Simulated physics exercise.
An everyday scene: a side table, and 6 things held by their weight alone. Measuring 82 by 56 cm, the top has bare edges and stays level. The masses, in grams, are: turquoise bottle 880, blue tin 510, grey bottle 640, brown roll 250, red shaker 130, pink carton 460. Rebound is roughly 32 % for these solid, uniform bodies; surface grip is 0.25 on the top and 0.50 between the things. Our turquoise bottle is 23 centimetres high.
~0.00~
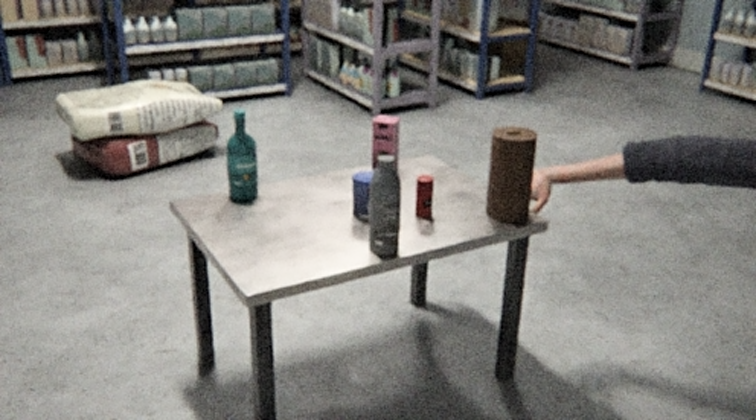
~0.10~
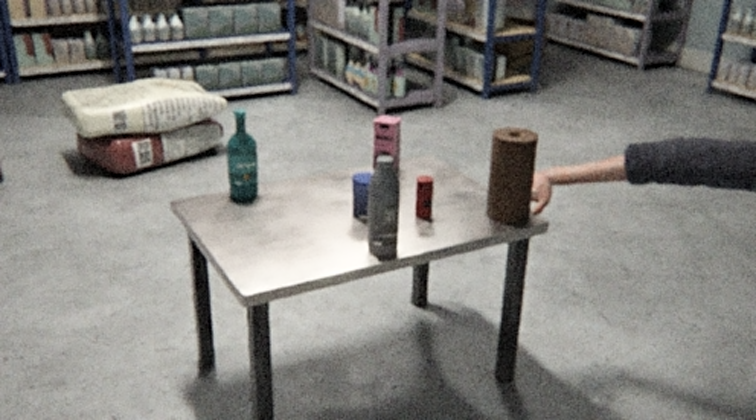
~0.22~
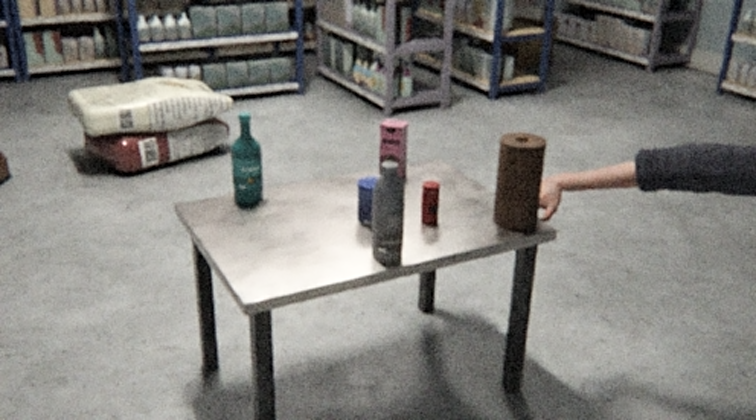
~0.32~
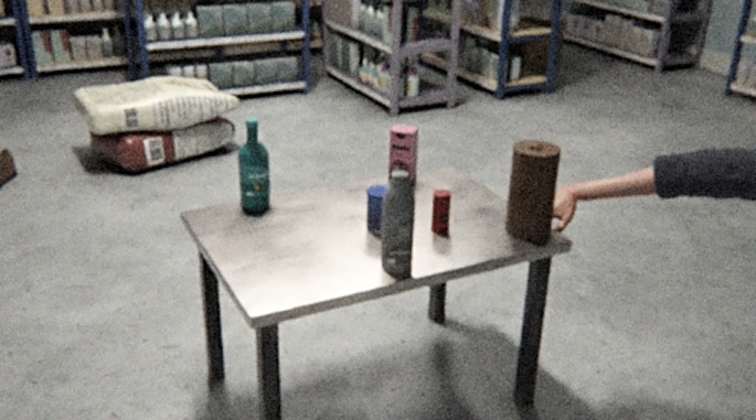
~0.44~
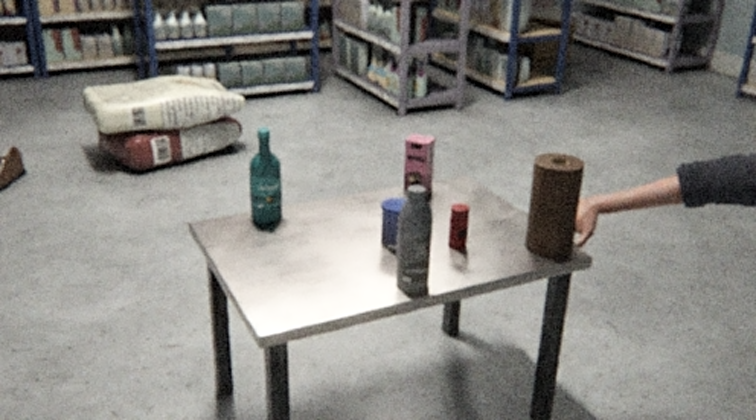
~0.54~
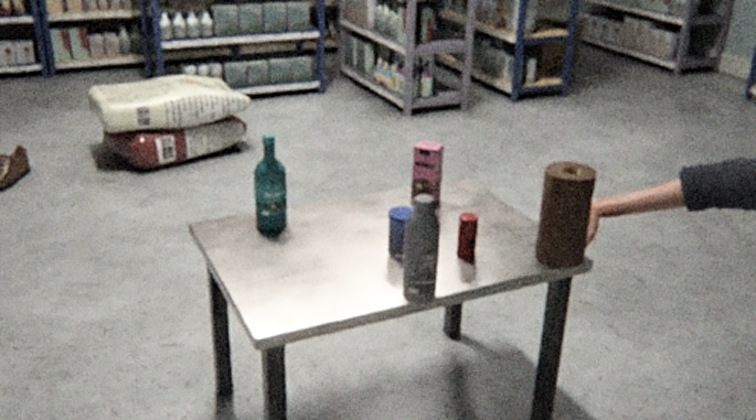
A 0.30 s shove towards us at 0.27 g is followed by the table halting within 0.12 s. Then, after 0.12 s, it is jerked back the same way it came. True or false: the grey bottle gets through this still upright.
False, it falls.
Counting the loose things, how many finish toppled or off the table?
That gives 2.
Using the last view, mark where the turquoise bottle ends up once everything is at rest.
You'll see it about at (253, 162) in the last picture.
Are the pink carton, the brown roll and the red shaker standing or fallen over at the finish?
Final state - pink carton: Remains on its base; brown roll: Goes over; red shaker: Remains on its base.
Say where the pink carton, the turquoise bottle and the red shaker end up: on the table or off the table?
Afterwards, the pink carton stays on its support, the turquoise bottle stays on its support, and the red shaker stays on its support.
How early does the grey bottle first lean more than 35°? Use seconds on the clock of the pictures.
Roughly at the 0.8 s mark.
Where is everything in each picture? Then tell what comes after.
In the first picture, grey bottle (385, 204); turquoise bottle (242, 154).
In the second picture, brown roll (511, 176); red shaker (424, 197).
In the third picture, table 3 cm from its start; pink carton (393, 149); turquoise bottle (246, 157).
In the fourth picture, table 9 cm from its start; brown roll (532, 190).
In the fifth picture, table 16 cm from its start; red shaker (459, 227); pink carton (419, 166).
In the sixth picture, table 17 cm from its start; grey bottle (422, 248) moved 4 cm; turquoise bottle (270, 181) moved 4 cm.
After 0.84 s, table 9 cm from its start; grey bottle and brown roll now off the table; red shaker moved 10 cm; blue tin moved 10 cm.
After 1.14 s, red shaker moved 7 cm; pink carton moved 7 cm; blue tin moved 7 cm.
In the end (1.7 s), off the table and tipped over, grey bottle and brown roll; not toppled but over 5 cm from the start, turquoise bottle, blue tin, red shaker and pink carton.
